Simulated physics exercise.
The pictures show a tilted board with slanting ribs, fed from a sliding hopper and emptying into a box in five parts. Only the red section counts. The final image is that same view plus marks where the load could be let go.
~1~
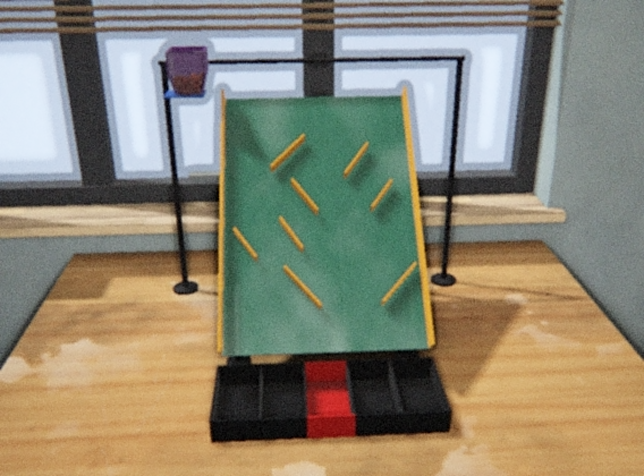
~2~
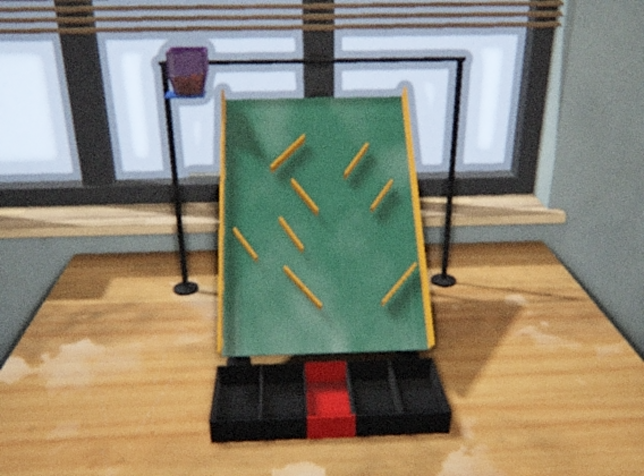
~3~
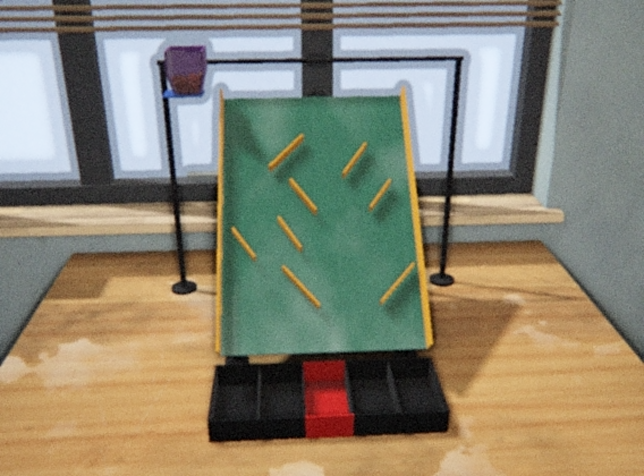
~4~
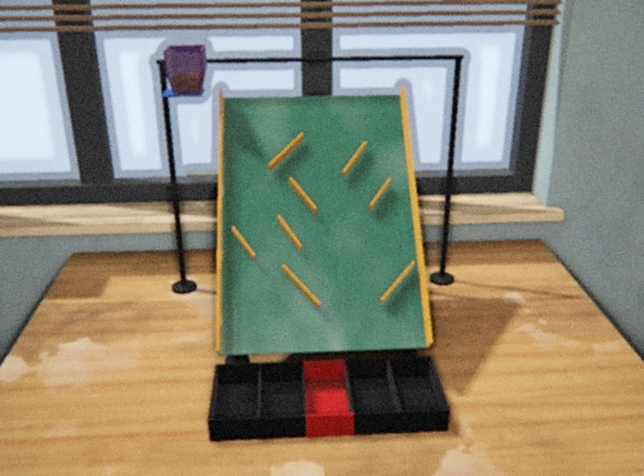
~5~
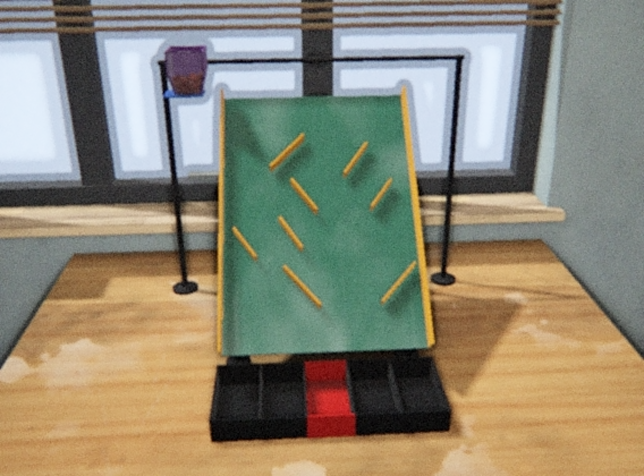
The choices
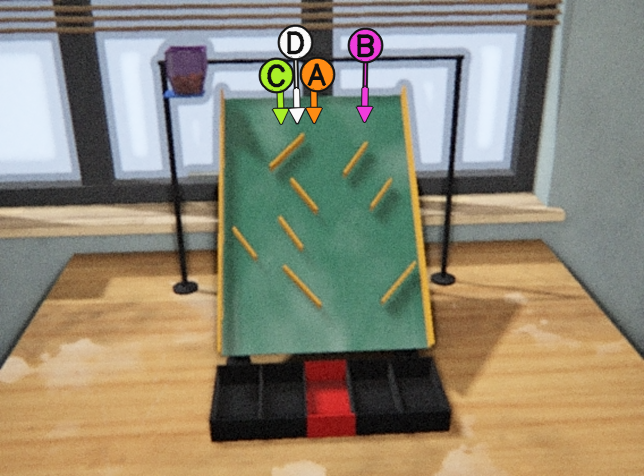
On a pale wooden table before a bright, dark-framed window, seen from the front and slightly above, stands a tilted green board with orange edges and slanting ribs. A small purple hopper hangs at the left end of a black rail above it, and a black box in five parts, its middle section red, sits at the foot. Nothing on the table moves, and the view only jitters very slightly.
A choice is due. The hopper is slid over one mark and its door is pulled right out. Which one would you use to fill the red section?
The best mark is B.
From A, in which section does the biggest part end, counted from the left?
The fourth.
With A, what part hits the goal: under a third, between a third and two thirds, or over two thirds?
Mark A gives under a third.
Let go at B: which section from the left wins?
The third.
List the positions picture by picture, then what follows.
In the first frame, hopper near (191, 85), kidney beans, door shut.
In the second frame, ribs (271, 166) to (304, 135), (345, 173) to (368, 143), (292, 179) to (318, 210).
In the third frame, ribs (371, 206) to (390, 179), (232, 227) to (255, 256), (279, 217) to (301, 247).
In the fourth frame, ribs (283, 265) to (320, 304), (382, 300) to (414, 261).
In the fifth frame, red section near (331, 425), number 3 of 5 from the left.
On the marked copy, mark A meets the board at (314, 117); mark B meets the board at (364, 116); mark C meets the board at (281, 118); mark D meets the board at (297, 117).
With A, a small share in the red section, the bulk in other sections.
With B, close to half in the red section, close to half in other sections.
With C, close to a quarter in the red section, close to two thirds in other sections, a small share held on the board, only a few outside the box.
With D, a small share in the red section, the bulk in other sections, a small share outside the box.
